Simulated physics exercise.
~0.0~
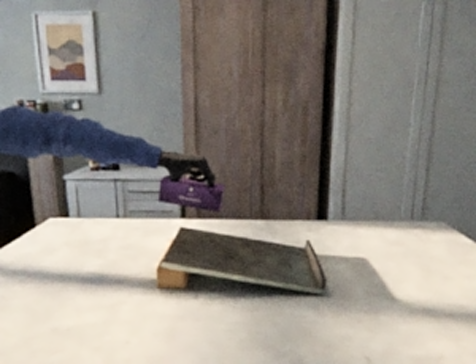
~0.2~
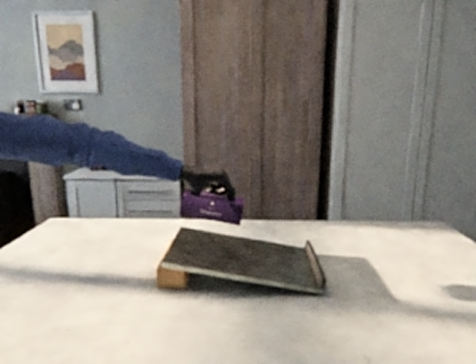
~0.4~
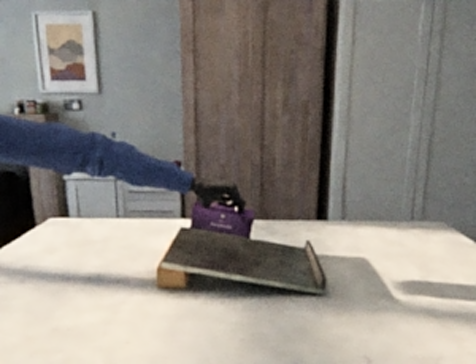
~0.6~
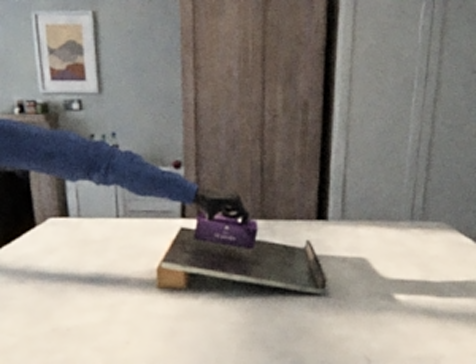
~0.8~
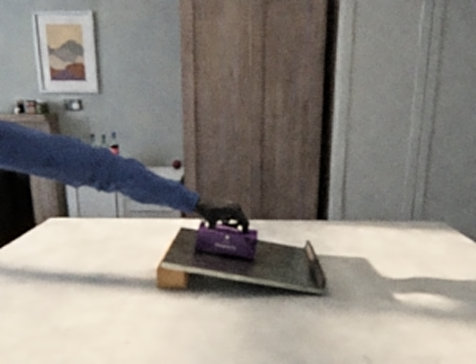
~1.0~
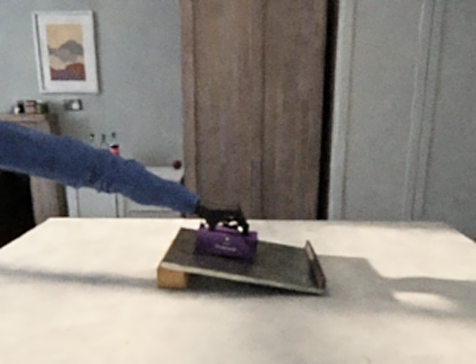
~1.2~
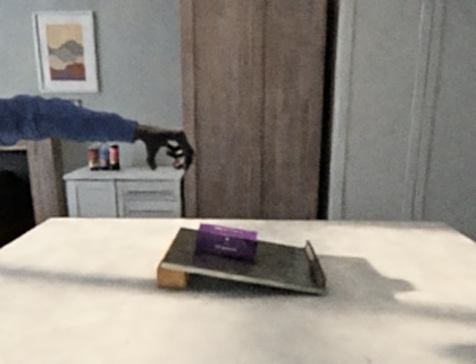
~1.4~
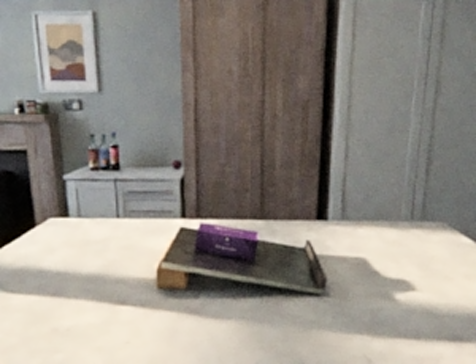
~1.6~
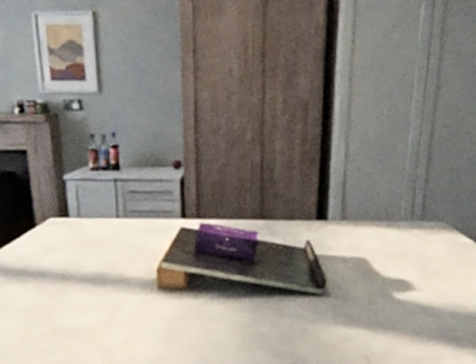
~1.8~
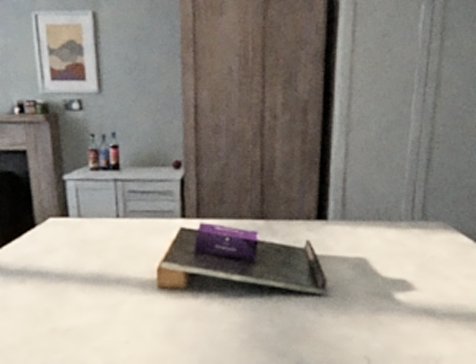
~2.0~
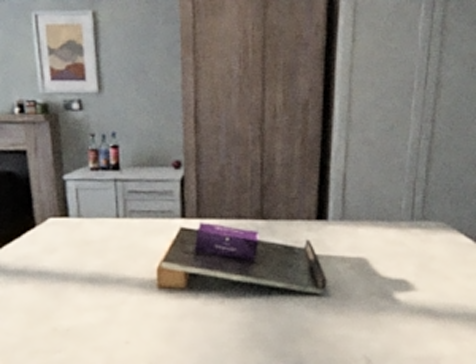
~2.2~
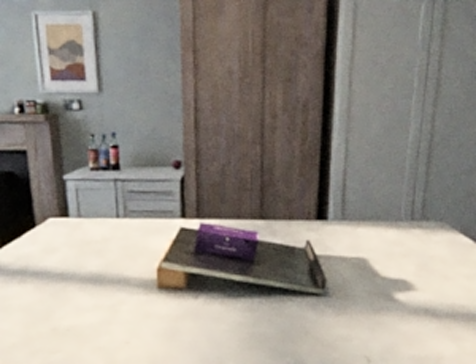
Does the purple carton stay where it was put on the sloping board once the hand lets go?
Yes, the purple carton stays where it was put on the board after the hand draws away.
Purple carton being lowered by a gloved hand onto a sloping propped-up board, then staying in place after the hand withdraws.
